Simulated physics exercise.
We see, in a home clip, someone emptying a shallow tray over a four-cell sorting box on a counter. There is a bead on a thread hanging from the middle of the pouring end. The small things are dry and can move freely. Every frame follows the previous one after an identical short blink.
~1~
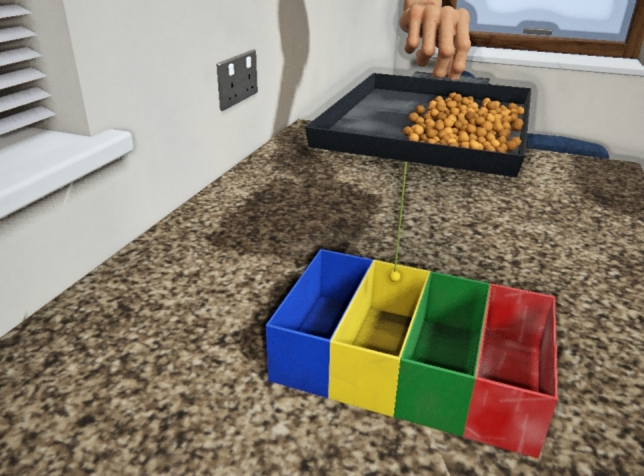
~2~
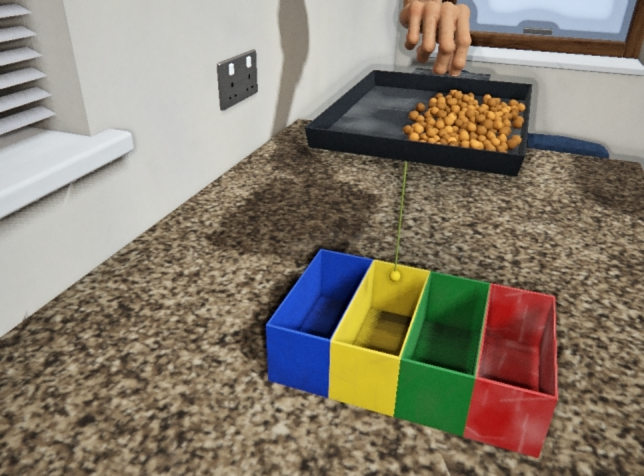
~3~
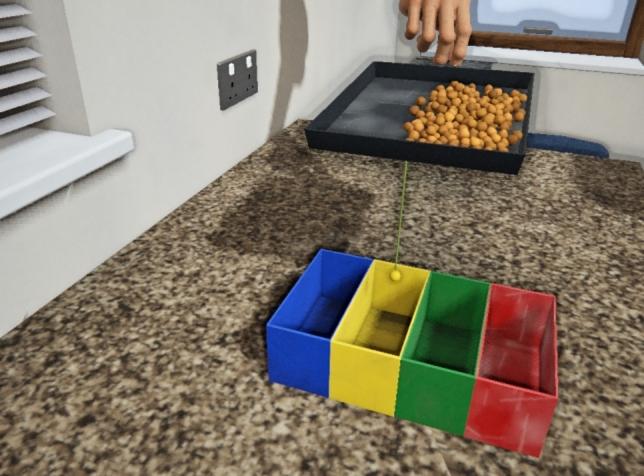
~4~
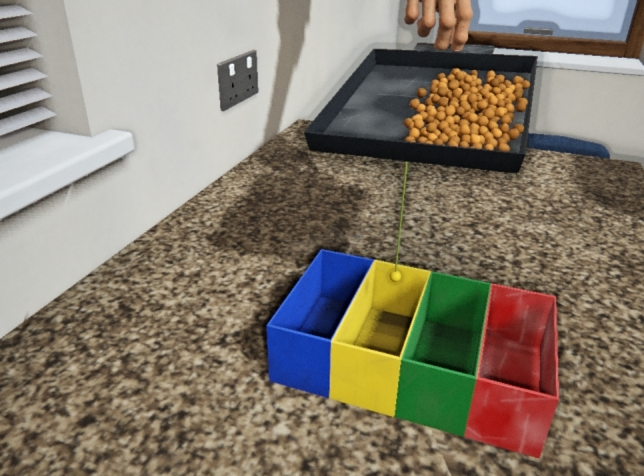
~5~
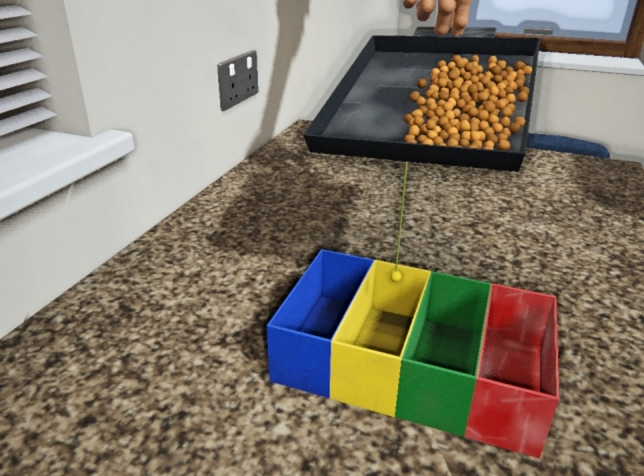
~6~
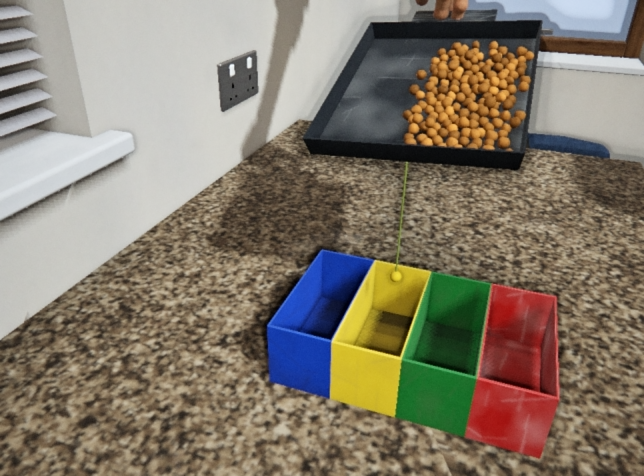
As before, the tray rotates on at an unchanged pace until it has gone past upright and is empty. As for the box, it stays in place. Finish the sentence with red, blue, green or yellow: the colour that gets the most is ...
... Blue.
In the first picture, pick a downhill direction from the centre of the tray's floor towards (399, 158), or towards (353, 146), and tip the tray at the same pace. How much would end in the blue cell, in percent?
Respectively 30 and 50 in a hundred.
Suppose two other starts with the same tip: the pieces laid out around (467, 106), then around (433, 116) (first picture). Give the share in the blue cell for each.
40 per cent for the first try, 50 per cent for the second.
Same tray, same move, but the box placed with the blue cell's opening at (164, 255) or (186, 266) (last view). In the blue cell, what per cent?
Roughly 0% the first time and 0% the second time.
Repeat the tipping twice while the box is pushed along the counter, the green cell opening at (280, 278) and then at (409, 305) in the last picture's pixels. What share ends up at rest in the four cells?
About 50 per cent, then about 80 per cent.
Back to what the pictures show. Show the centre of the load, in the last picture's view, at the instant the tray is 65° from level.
The load is centred around (416, 114).
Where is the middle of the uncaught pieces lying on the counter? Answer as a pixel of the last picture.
Middle in the last view: Roughly (287, 430).
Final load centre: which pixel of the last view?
Once nothing moves, the middle sits near (333, 366).
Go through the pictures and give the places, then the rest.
Corners of the pouring end (310, 126) and (521, 154), level; middle of the load (463, 124), roasted chickpeas; bead on its thread (394, 276); blue cell (298, 356); yellow cell (363, 373); green cell (433, 392); red cell (509, 413), in the first picture.
Corners of the pouring end (309, 127) and (521, 154), level; middle of the load (463, 122), in the second picture.
Corners of the pouring end (309, 128) and (521, 153), tipped barely, lowest at the left corner; middle of the load (464, 116), in the third picture.
Corners of the pouring end (308, 131) and (521, 152), tipped a little, lowest at the left corner; middle of the load (465, 108), in the fourth picture.
Corners of the pouring end (308, 133) and (521, 151), tipped a little, lowest at the left corner; middle of the load (466, 100), in the fifth picture.
Corners of the pouring end (307, 136) and (521, 150), tipped clearly, lowest at the left corner; middle of the load (466, 92); blue cell (299, 356); yellow cell (365, 374); green cell (435, 392); red cell (511, 413), in the sixth picture.
Just after the last frame, tray tipped steeply; almost all on the tray; just a few in the yellow cell.
A moment on, tray tipped past a quarter turn; almost all on the tray; just a few in the yellow cell; just a few falling or outside the box.
Further on, tray tipped past a quarter turn; roughly a third in the blue cell; roughly a quarter in the yellow cell; about a tenth in the green cell; just a few in the red cell; roughly a quarter falling or outside the box.
When it is over, tray tipped past a quarter turn; roughly a third in the blue cell; roughly a quarter in the yellow cell; about a tenth in the green cell; just a few in the red cell; roughly a quarter outside the box.
